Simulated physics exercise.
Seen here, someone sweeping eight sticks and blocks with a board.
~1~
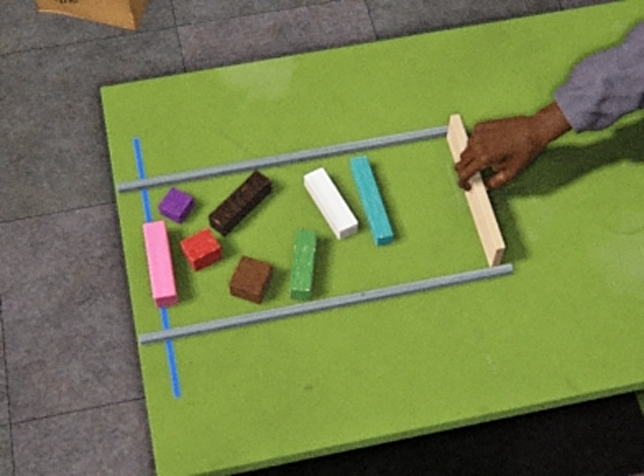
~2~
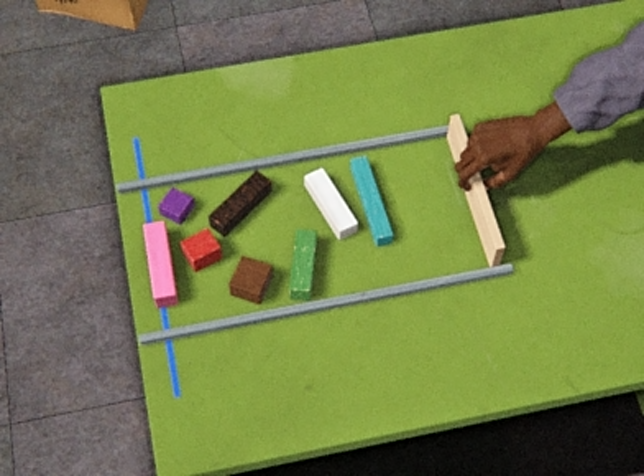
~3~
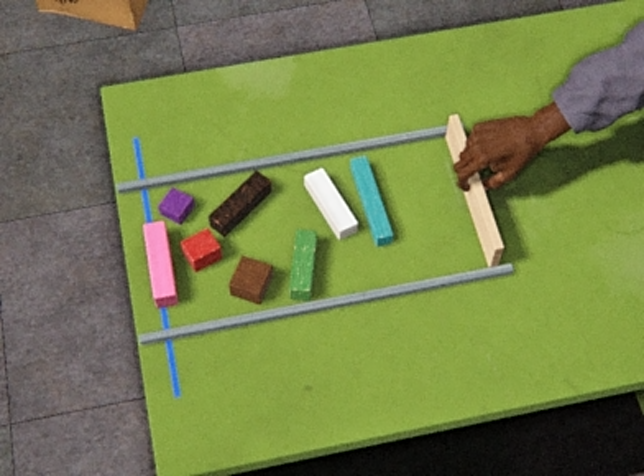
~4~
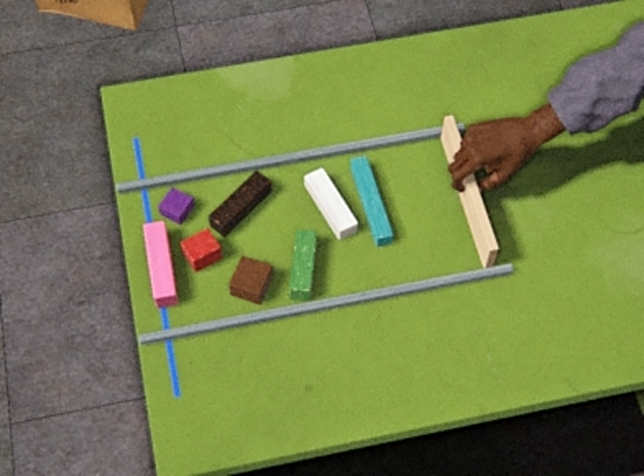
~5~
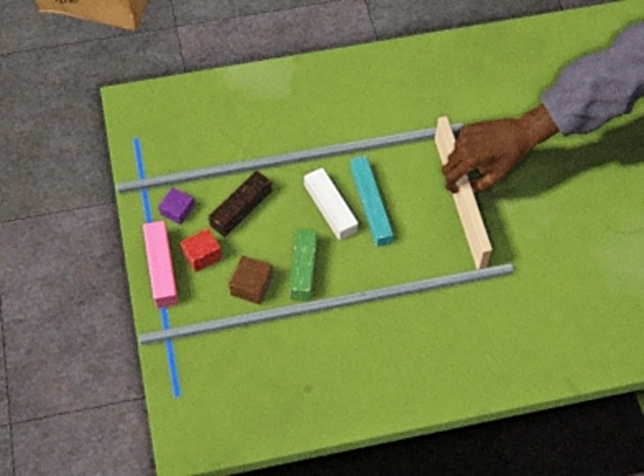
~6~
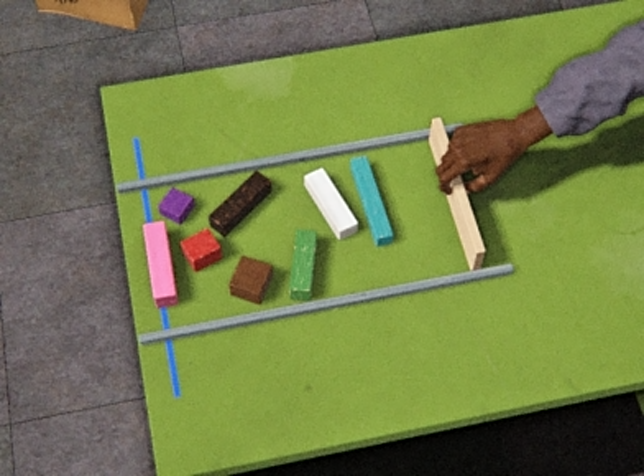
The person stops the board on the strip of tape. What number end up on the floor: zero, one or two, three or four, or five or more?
Outcome: The number that fall off is five or more.
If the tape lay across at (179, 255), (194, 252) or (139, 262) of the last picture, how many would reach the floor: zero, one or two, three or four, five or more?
For each place: Three or four; either one or two; five or over.
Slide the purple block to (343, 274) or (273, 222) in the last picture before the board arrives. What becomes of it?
In that order, it does not fall; falls.
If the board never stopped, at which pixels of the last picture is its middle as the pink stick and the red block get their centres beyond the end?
For the pink stick at (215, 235), for the red block at (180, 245).
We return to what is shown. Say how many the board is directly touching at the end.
It touches 2.
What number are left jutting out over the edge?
That would be 2.
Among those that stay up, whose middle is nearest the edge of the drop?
The white stick ends nearest.
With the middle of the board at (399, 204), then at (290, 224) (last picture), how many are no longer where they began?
At the one place 0, at the other 5.
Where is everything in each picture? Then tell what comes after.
In the first frame, pink stick (161, 264); purple block (177, 206); red block (202, 250); board (475, 190); tape (155, 259).
In the second frame, purple block (177, 206); green bar (303, 265).
In the third frame, red block (202, 250); brown block (251, 280).
In the fourth frame, pink stick (161, 264); board (468, 191).
In the fifth frame, purple block (177, 206); black bar (241, 203).
In the sixth frame, pink stick (161, 264); purple block (177, 206); red block (202, 250); board (456, 193); tape (155, 259).
Soon after, none off yet; pink stick at rest near (161, 264); purple block at rest near (177, 206); red block at rest near (202, 250).
At rest, the number that fall off is five or more; fallen, black bar, brown block, red block, purple block and pink stick.
